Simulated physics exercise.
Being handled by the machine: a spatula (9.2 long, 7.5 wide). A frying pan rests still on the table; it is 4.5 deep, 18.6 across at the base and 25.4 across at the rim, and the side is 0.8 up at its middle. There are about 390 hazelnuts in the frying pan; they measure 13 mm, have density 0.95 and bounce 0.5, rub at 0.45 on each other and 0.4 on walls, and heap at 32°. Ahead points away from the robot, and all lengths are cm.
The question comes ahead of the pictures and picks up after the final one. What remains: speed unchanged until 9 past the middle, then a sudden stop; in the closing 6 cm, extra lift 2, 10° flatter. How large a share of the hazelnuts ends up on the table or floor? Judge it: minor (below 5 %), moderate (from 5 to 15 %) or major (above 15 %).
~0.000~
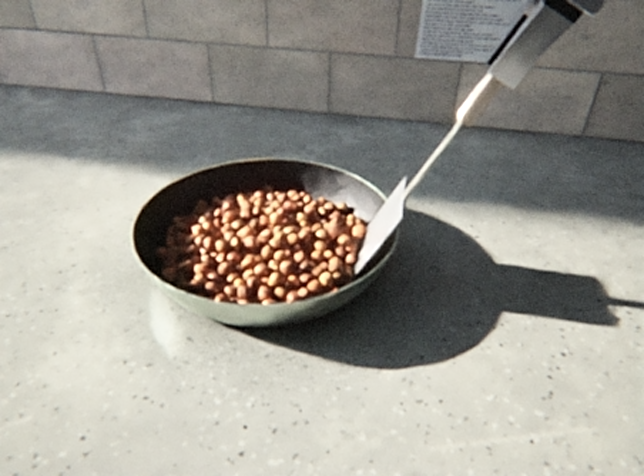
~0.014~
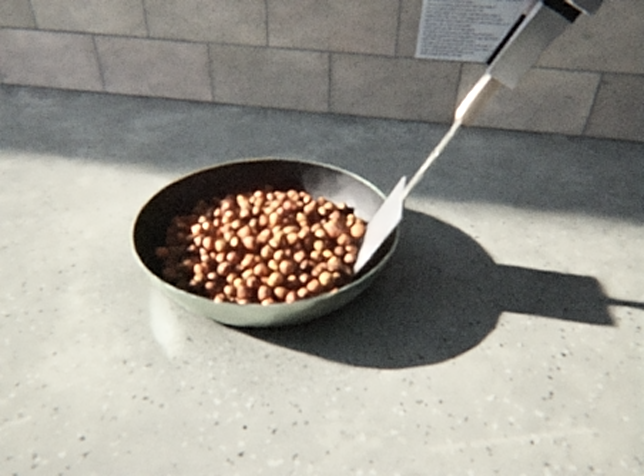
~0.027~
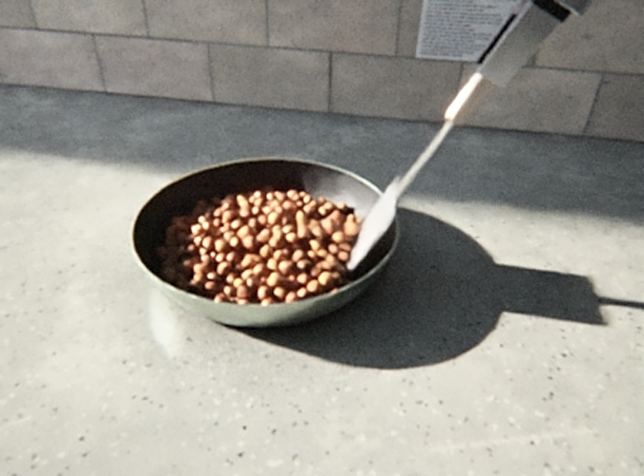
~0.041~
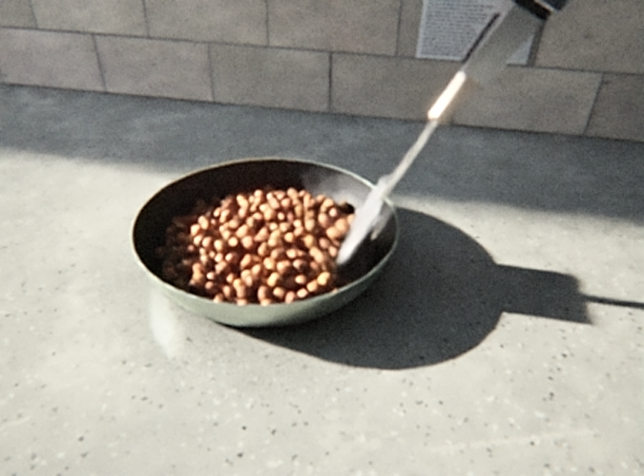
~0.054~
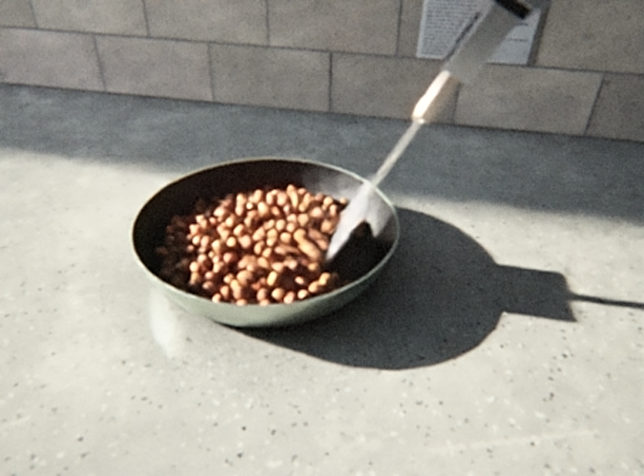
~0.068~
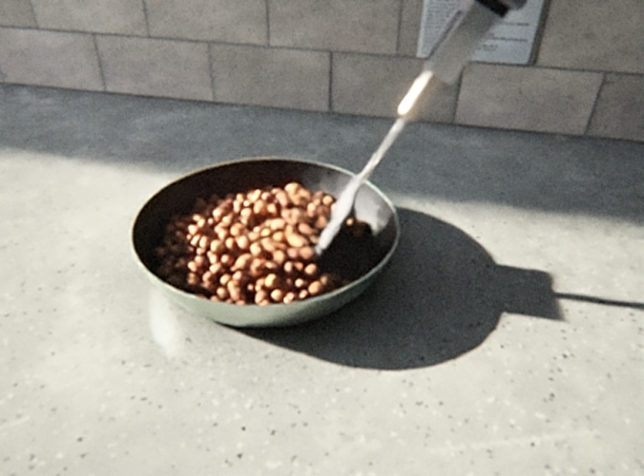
My judgement: Major.
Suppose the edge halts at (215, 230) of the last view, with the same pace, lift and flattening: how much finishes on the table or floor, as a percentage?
Something close to 5 in a hundred.
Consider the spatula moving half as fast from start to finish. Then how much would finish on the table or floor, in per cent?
Roughly 10 in a hundred.
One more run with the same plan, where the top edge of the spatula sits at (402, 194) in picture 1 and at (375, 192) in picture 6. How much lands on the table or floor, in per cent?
Some 10 per cent.
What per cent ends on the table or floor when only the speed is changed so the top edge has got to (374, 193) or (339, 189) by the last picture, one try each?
10 % and 25 %.
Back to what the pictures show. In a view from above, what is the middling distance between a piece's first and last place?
Distance: Near 3 cm.
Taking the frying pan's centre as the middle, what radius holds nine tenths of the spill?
Roughly 45 cm.
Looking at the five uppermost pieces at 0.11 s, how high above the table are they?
Roughly 6 cm above the table.
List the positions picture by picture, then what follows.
In the first frame, the spatula top edge at (405, 196), sloping 63°; upper third of the load around (272, 233), from x 160 to 360, top at y 190; 391 in the frying pan.
In the second frame, the spatula top edge at (404, 196), sloping 63°; upper third of the load around (272, 233), from x 160 to 360, top at y 190.
In the third frame, the spatula top edge at (396, 195), sloping 63°; upper third of the load around (276, 235), from x 160 to 360, top at y 190.
In the fourth frame, the spatula top edge at (383, 194), sloping 63°; upper third of the load around (279, 231), from x 160 to 360, top at y 190.
In the fifth frame, the spatula top edge at (369, 192), sloping 63°; upper third of the load around (278, 230), from x 160 to 360, top at y 190.
In the sixth frame, the spatula top edge at (355, 191), sloping 63°; upper third of the load around (274, 229), from x 160 to 360, top at y 190; 391 in the frying pan.
After 0.11 s, sloping 63°, highest piece 7 above the table; 391 in the frying pan.
After 0.16 s, sloping 60°, highest piece 7 above the table; 391 in the frying pan.
After 0.38 s, sloping 53°, highest piece 7 above the table; 308 in the frying pan, 61 on the table or floor, 22 on the blade or in flight.
After 1.43 s, sloping 53°, highest piece 5 above the table; 308 in the frying pan, 83 on the table or floor.
In the end, 308 in the frying pan, 83 on the table or floor. That is 21 % on the table or floor.
